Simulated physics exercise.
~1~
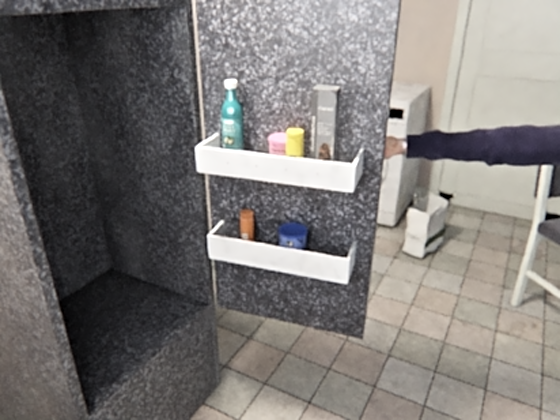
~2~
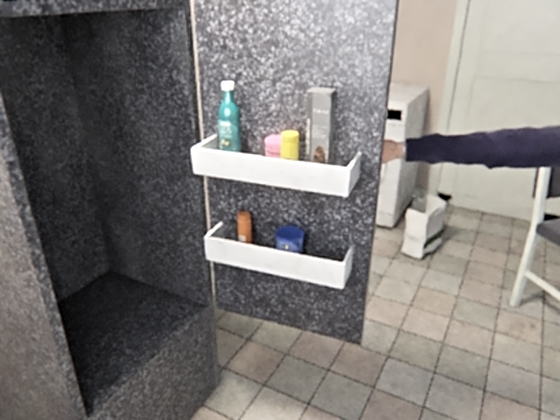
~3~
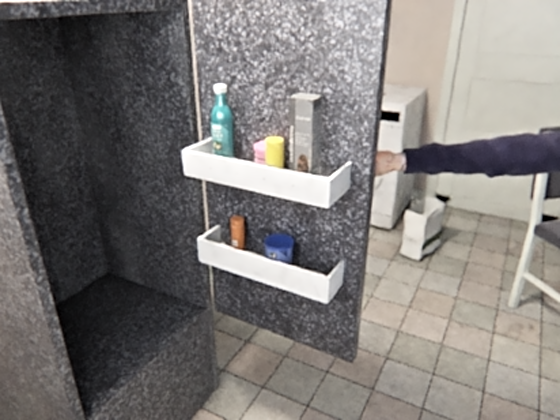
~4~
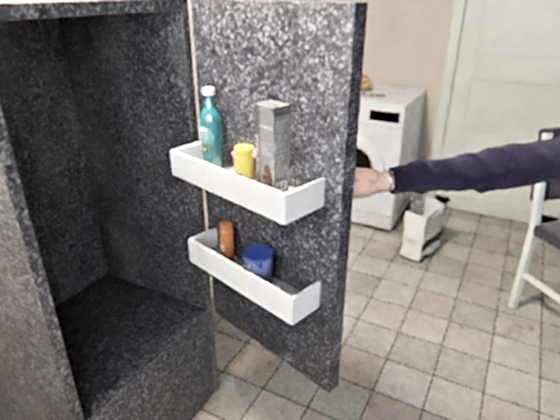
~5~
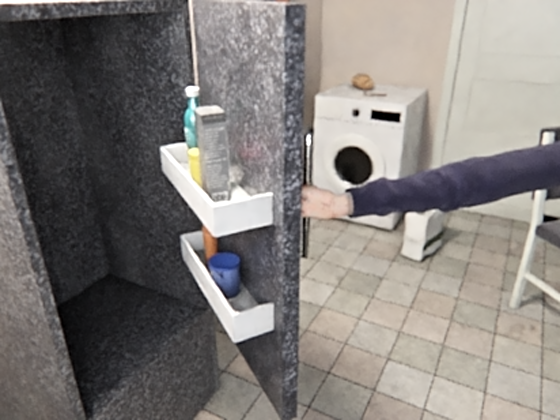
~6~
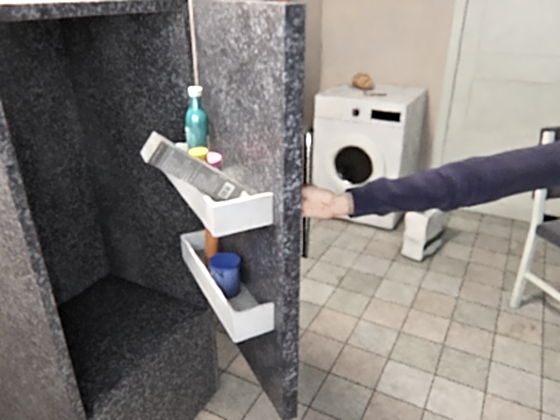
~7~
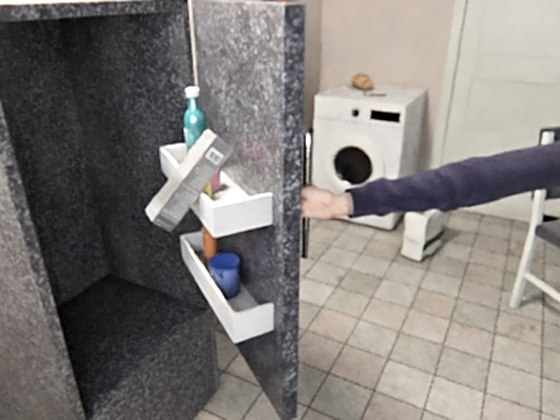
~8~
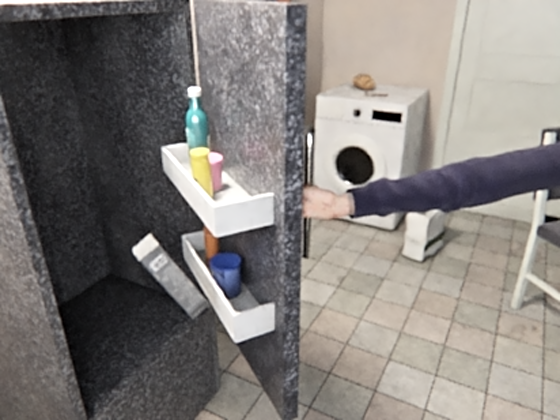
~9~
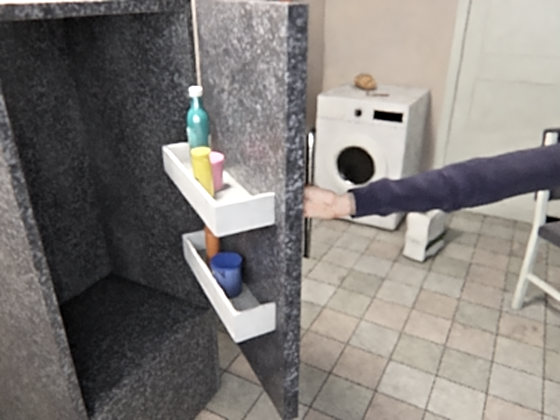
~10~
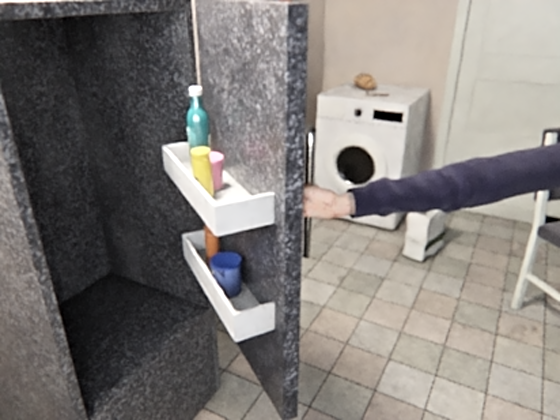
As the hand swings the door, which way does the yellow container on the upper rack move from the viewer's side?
The yellow container moves to the left, carried along with the upper rack as the door swings.
